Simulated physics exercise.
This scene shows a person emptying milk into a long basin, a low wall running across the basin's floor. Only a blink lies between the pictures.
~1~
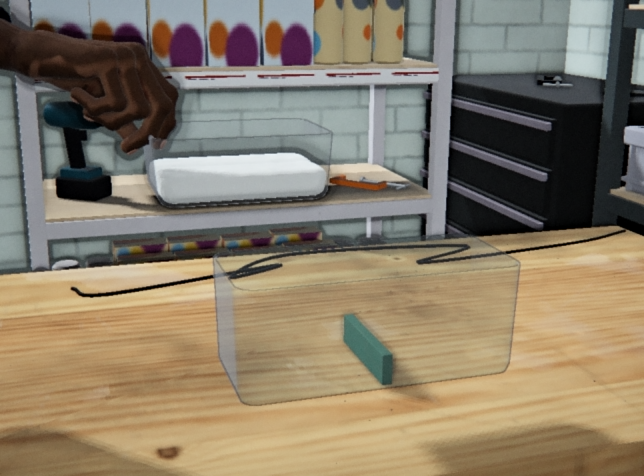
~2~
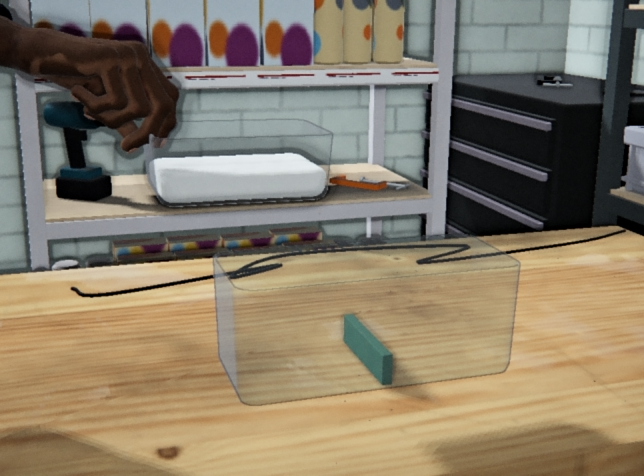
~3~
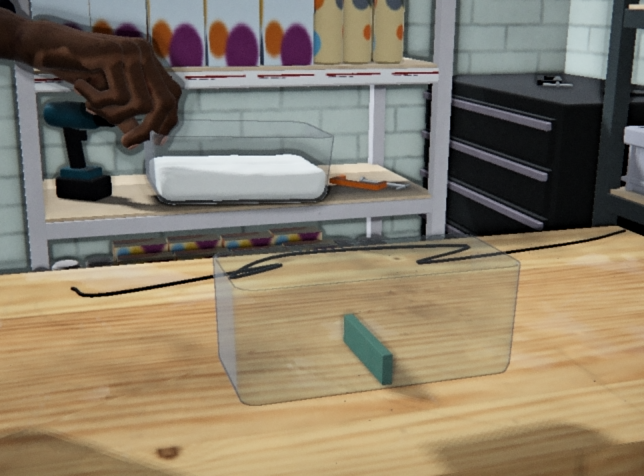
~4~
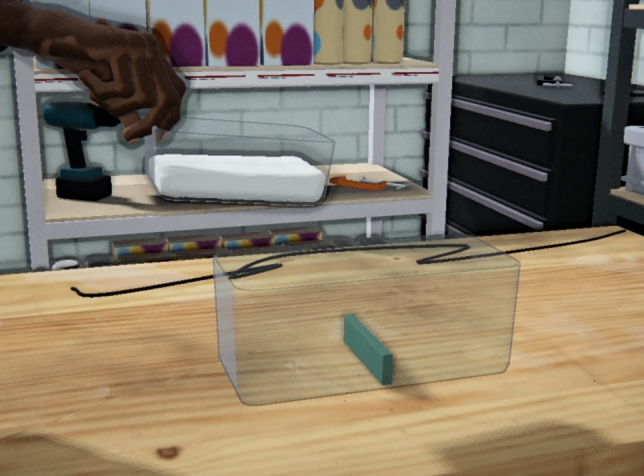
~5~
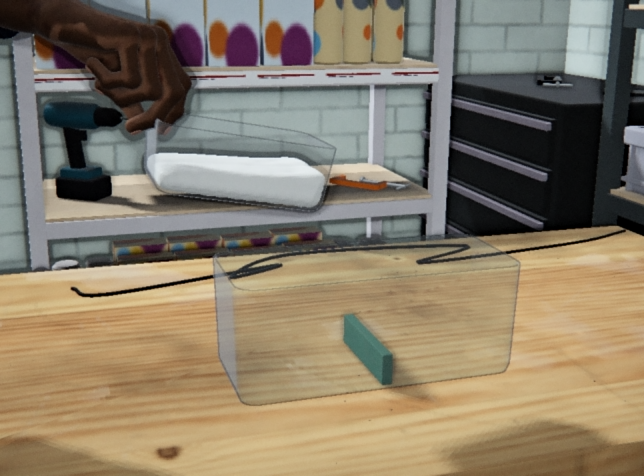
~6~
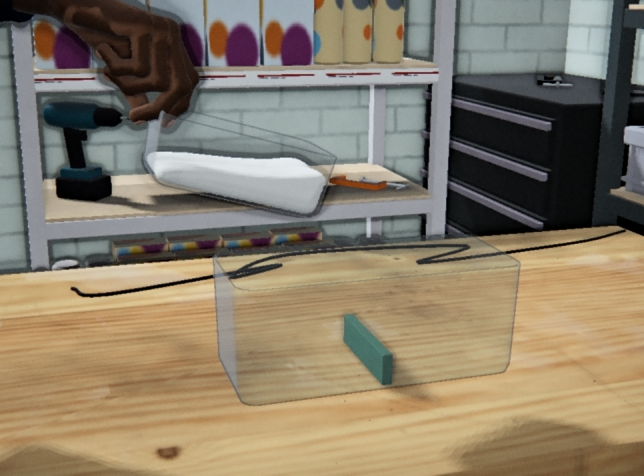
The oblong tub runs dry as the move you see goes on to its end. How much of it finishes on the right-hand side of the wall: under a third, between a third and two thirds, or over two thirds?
The right side is left with too little to make a third.
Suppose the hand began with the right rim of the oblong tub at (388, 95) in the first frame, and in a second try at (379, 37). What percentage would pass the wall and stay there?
Roughly 85 per cent, then roughly 80 per cent.
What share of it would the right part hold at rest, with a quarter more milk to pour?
Roughly 35 in a hundred.
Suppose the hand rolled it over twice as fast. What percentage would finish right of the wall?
Some 15 per cent.
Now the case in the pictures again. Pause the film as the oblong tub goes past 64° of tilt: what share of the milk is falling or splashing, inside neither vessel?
Roughly 25 percent.
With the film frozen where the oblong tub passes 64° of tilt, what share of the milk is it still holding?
I'd put it near 50 %.
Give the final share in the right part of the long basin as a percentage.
Share approx. 20 per cent.
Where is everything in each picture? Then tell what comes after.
In the first picture, it leans 0°; its right rim is at (318, 128); the milk meets the walls at (152, 169) and (312, 161); the long basin's rim runs from (223, 273) to (495, 250); the wall's top is at (367, 335).
In the second picture, it leans 1°; its right rim is at (319, 129); the milk meets the walls at (153, 169) and (312, 161).
In the third picture, it leans 3°; its right rim is at (320, 131); the milk meets the walls at (152, 166) and (312, 163).
In the fourth picture, it leans 6°; its right rim is at (321, 136); the milk meets the walls at (152, 165) and (312, 164).
In the fifth picture, it leans 10°; its right rim is at (322, 143); the milk meets the walls at (151, 163) and (311, 166).
In the sixth picture, it leans 16°; its right rim is at (322, 151); the milk meets the walls at (150, 161) and (312, 167).
A moment on, the oblong tub is tipped part way and 49 per cent is still to pour, 21 is left of the wall and 2 right of it.
Next, the oblong tub is tipped on its side and 15 per cent is still to pour, 62 is left of the wall and 17 right of it.
Then the oblong tub is tipped on its side and 3 per cent is still to pour, 78 is left of the wall and 18 right of it.
Later the oblong tub is tipped on its side and 0 per cent is still to pour, 82 is left of the wall and 18 right of it.
In the end 82 per cent lies left of the wall, 18 right of it and 0 outside.
